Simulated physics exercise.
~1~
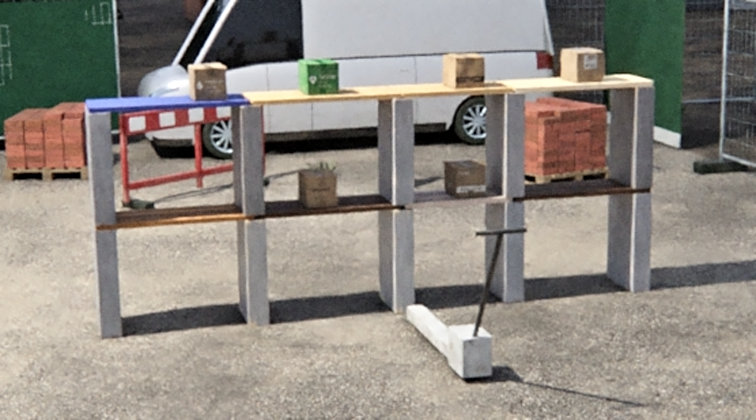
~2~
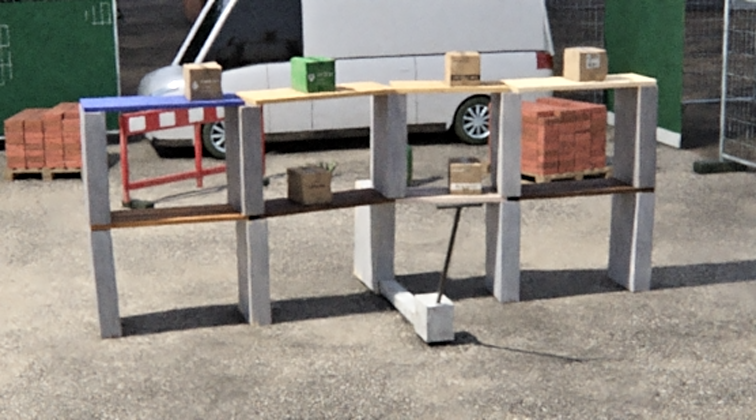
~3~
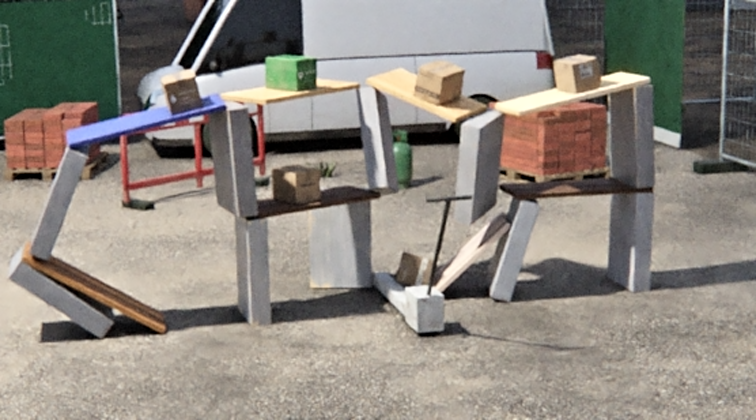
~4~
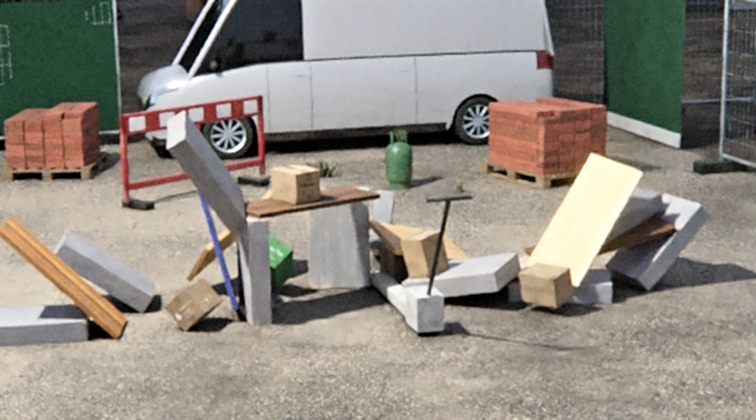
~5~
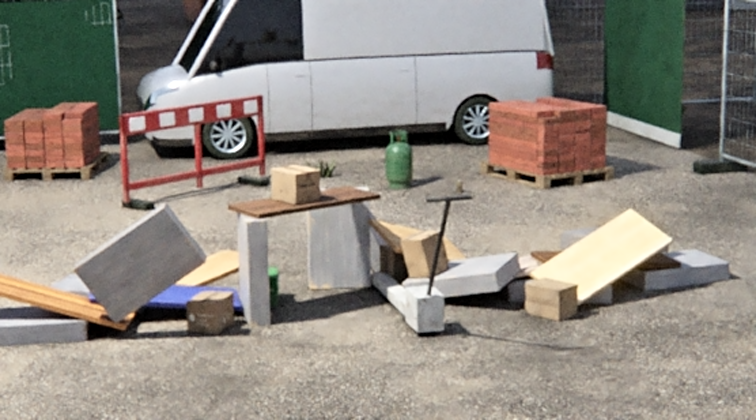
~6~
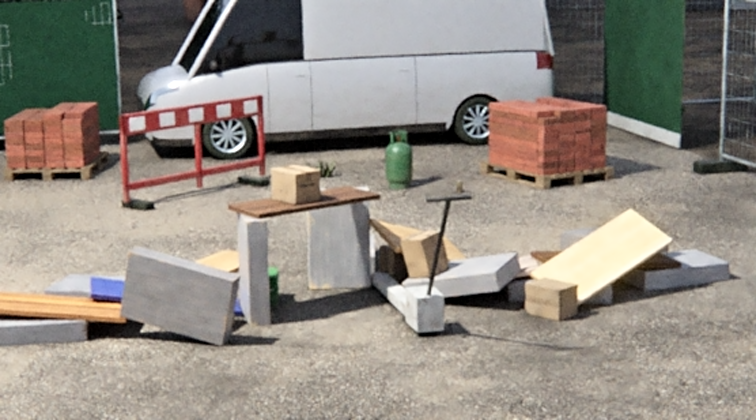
Paved yard with parked van, a floor jack shoving a shelving upright, two-tier shelves collapsing, one low section left standing with its carton.
